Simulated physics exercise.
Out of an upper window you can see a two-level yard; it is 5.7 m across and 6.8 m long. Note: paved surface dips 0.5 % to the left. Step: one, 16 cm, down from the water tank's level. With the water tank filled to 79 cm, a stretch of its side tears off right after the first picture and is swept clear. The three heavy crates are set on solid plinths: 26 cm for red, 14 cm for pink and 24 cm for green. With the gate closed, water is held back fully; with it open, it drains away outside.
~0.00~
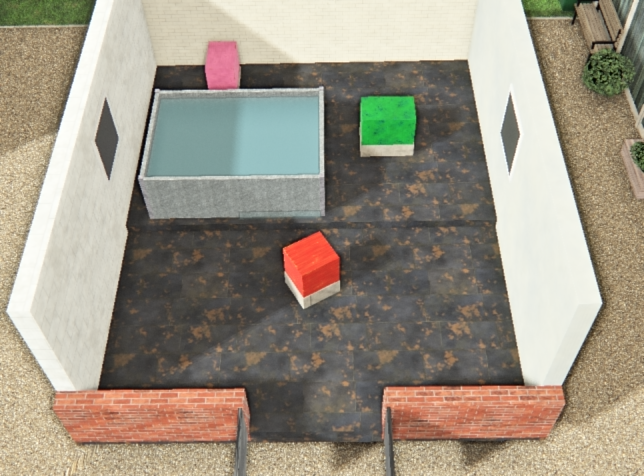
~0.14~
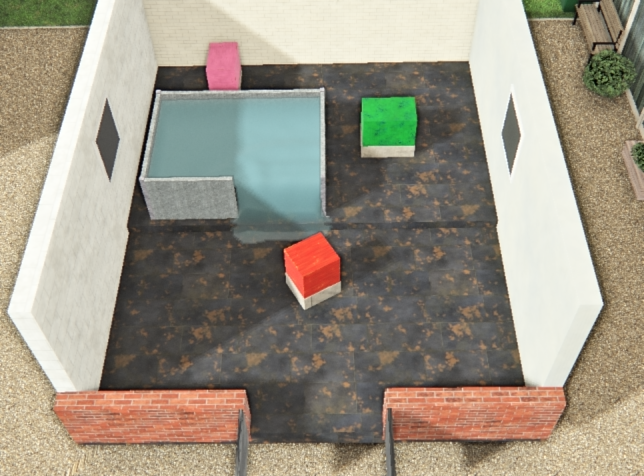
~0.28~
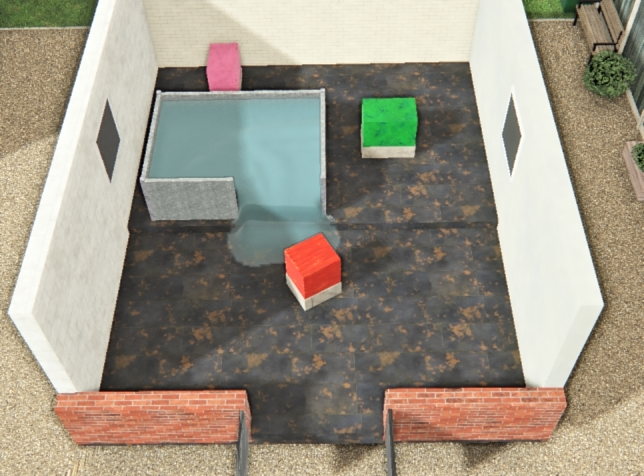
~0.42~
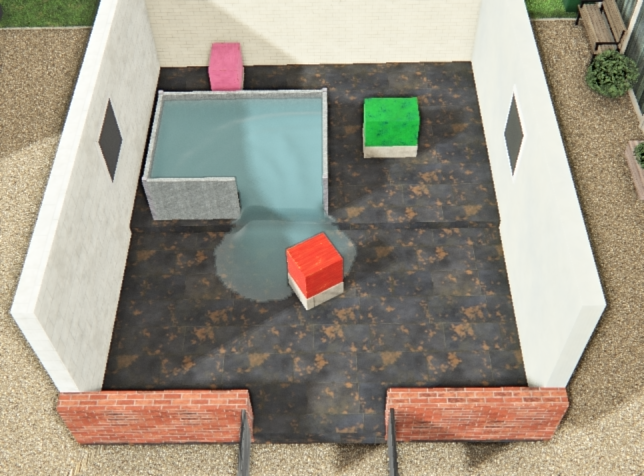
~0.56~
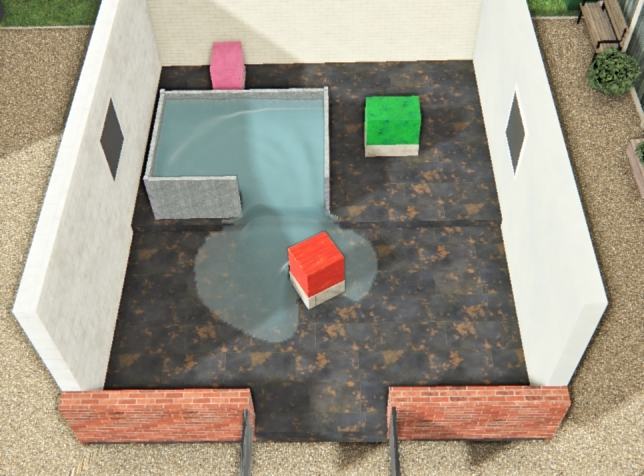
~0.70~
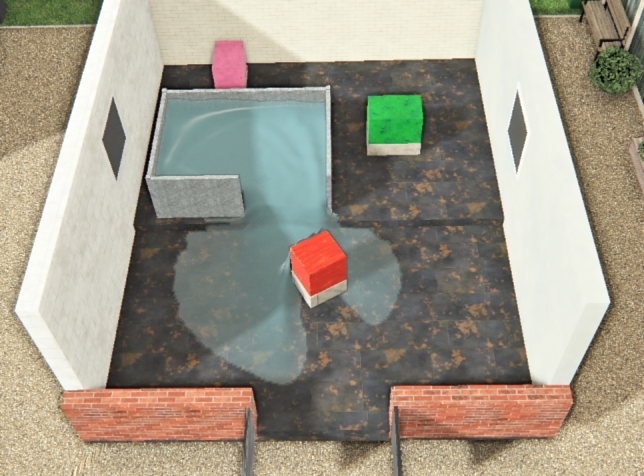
A large grey water tank stood in a walled yard until part of its front side vanished, and water poured out, spreading around the red block and across the dark floor toward the brick walls.
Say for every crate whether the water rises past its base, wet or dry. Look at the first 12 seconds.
At the end, red crate: Touched, pink crate: Untouched, green crate: Untouched.
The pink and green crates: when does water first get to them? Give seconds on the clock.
The front gets to pink at 7.0 seconds, and to green not in the 12 s.
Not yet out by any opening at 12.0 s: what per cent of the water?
Roughly 72 per cent is still there.
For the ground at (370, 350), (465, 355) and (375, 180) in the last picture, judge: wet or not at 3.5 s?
Going through the three points: Awash, then awash, then not yet touched.
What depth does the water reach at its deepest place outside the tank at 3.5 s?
I'd put it at close to 35 cm.
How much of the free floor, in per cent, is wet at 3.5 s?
Covered: Roughly 50 per cent.
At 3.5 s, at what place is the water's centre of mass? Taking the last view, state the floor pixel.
I'd say somewhere around (272, 264).
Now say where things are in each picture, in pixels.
In the first frame, the water tank at (236, 136) is whole and still, 79 cm deep.
In the second frame, the front is at (328, 219), 0.7 m from the gap at (279, 201); 0.3 m2 of floor is under water; 79 cm left at the back of the water tank.
In the third frame, the front is at (333, 245), 0.9 m from the gap at (279, 204); 1.0 m2 of floor is under water; 79 cm left at the back of the water tank.
In the fourth frame, water pours out at (282, 206) and has run 1.4 m, to (257, 296); deepest outside 45 cm, 77 cm at the water tank's back.
In the fifth frame, water pours out at (283, 205) and has run 2.0 m, to (265, 334); deepest outside 69 cm, 71 cm at the water tank's back.
In the sixth frame, water pours out at (285, 203) and has run 2.7 m, to (291, 375); deepest outside 101 cm, 66 cm at the water tank's back.
After 1.4 s water covers 35 % of the floor and is deepest (68 cm) near (311, 266); red plinth reached, pink plinth not reached, green plinth not reached.
After 2.2 s water covers 50 % of the floor and is deepest (50 cm) near (311, 266); red plinth reached, pink plinth not reached, green plinth not reached.
After 3.5 s water covers 50 % of the floor and is deepest (35 cm) near (311, 266); red plinth reached, pink plinth not reached, green plinth not reached.
After 7.0 s water covers 60 % of the floor and is deepest (26 cm) near (184, 414); red plinth reached, pink plinth reached, green plinth not reached.
After 12.0 s water covers 60 % of the floor and is deepest (20 cm) near (133, 249); highest at the red plinth 75 cm, highest at the pink plinth 3 cm, highest at the green plinth 1 cm.
